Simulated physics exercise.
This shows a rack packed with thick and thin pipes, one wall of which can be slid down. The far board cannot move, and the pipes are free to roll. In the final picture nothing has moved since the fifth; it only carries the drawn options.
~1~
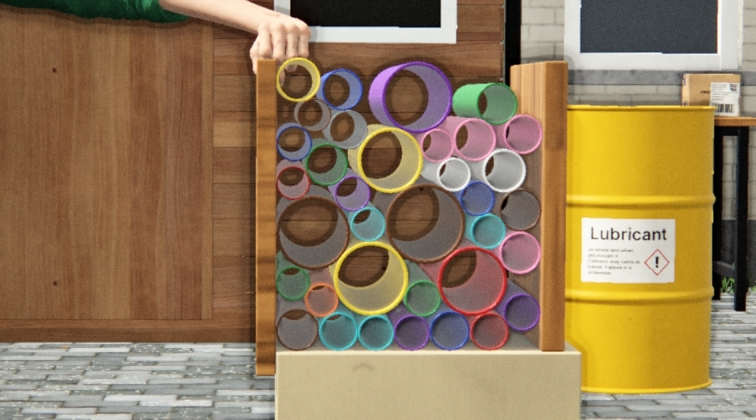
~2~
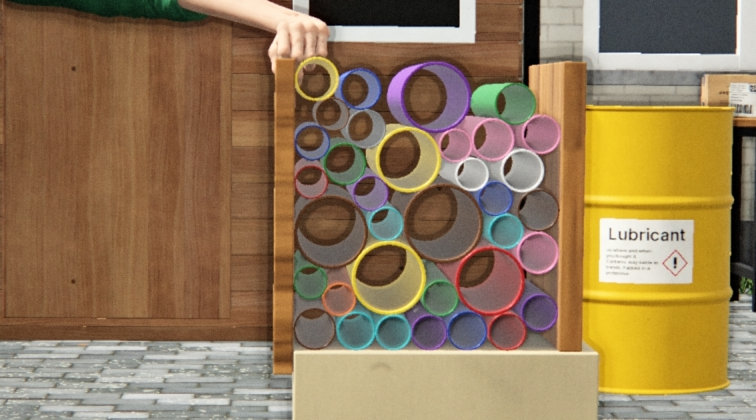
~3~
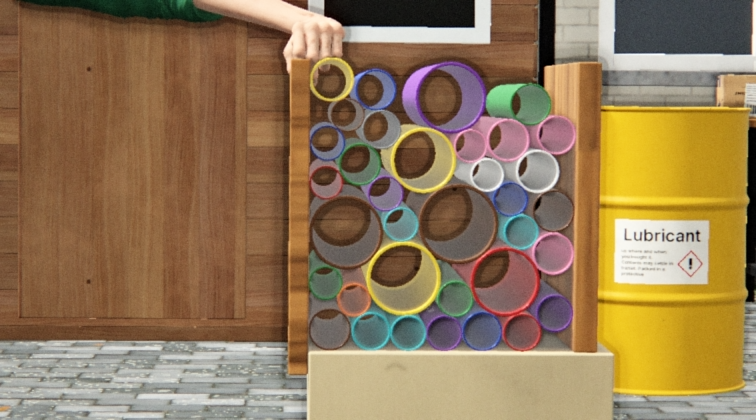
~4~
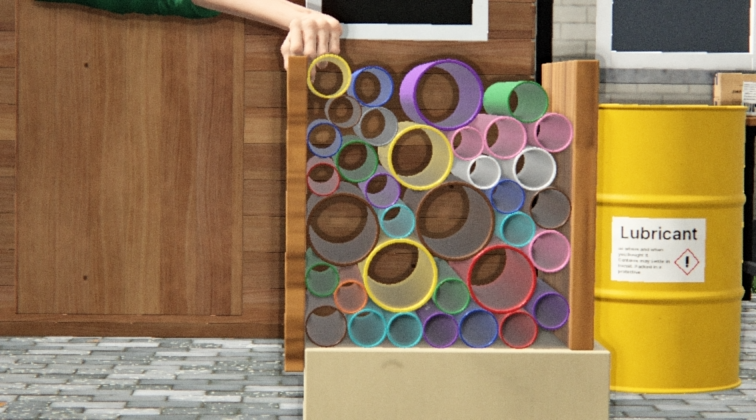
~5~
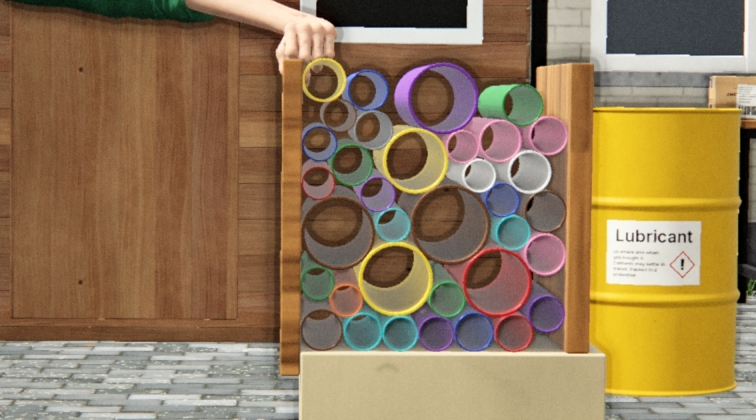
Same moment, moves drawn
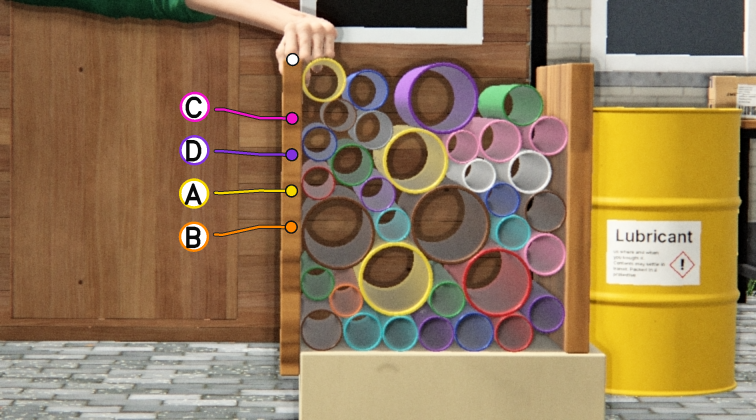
A hand rests on the left board of a rack of colourful pipes, which stay still.
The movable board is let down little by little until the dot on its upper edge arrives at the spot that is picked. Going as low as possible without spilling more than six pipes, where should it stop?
The answer is mark A.
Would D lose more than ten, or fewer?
It loses fewer than ten.
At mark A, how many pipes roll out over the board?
It comes to four.
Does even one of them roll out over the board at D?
Yes, at D.
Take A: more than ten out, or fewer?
At A, fewer than ten.
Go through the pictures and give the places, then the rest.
The first picture shows a yellow pipe (391, 160); a brown pipe (314, 115); a purple pipe (417, 97).
The second picture shows a purple pipe (436, 97); side board (284, 207).
The third picture shows a brown pipe (330, 329); a red pipe (522, 333).
The fourth picture shows a red pipe (502, 280); a red pipe (324, 179).
The fifth picture shows a yellow pipe (416, 161); a brown pipe (340, 116); a purple pipe (443, 98).
On the marked copy, A at (291, 191); B at (291, 227); C at (292, 118); D at (292, 155); the white dot at (293, 60).
Following A. Soon after the start, top of the board (302, 125).
Later, top of the board (302, 190).
In the end, top of the board (302, 190), four out over the board.
As for the rest, B seven out over the board; C none out over the board; D three out over the board.
